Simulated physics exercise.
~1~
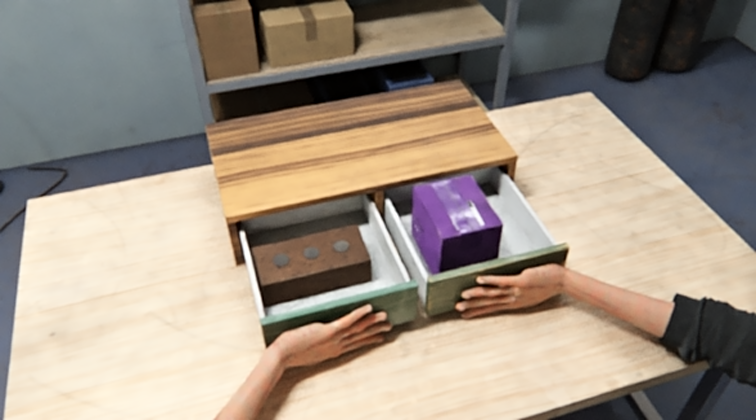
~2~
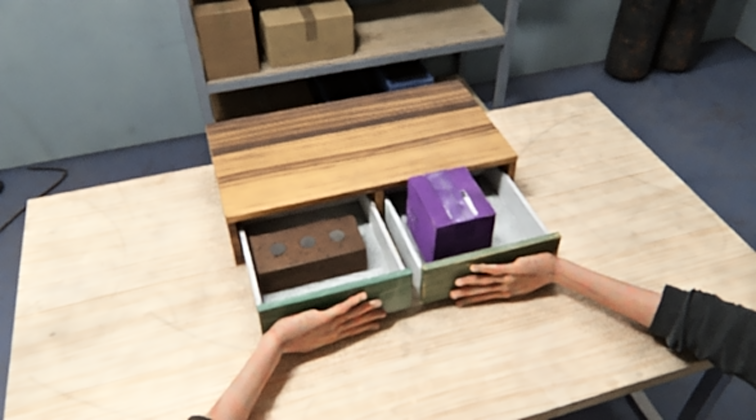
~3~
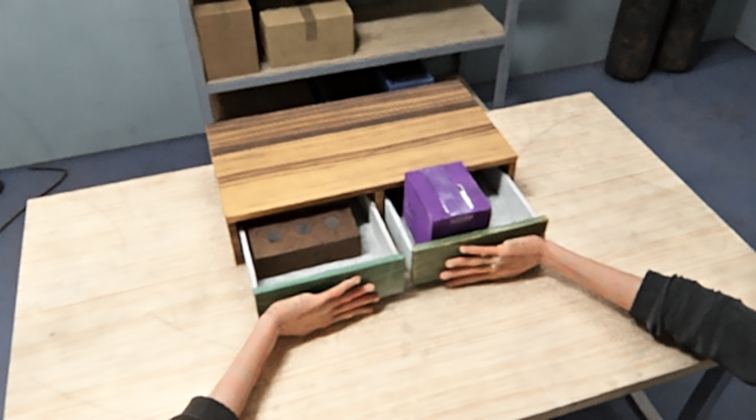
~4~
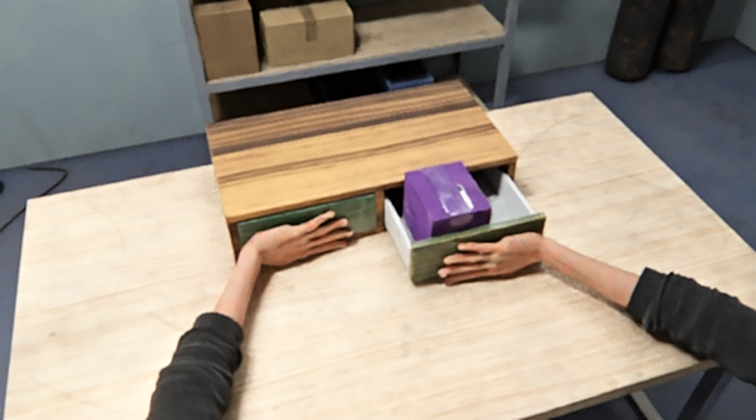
At the start, two drawers with green fronts stand open side by side in a striped wooden chest on a table, the left one holding a brown brick and the right one a purple box. A hand rests against the front of each drawer. Both hands push, and the drawers slide partway in together, carrying their contents. The right drawer then stops while still ajar, with the purple box in view. The left hand keeps pushing until the left drawer closes fully and the brick disappears inside. At the end, the right drawer remains partly open with the hand still on it.
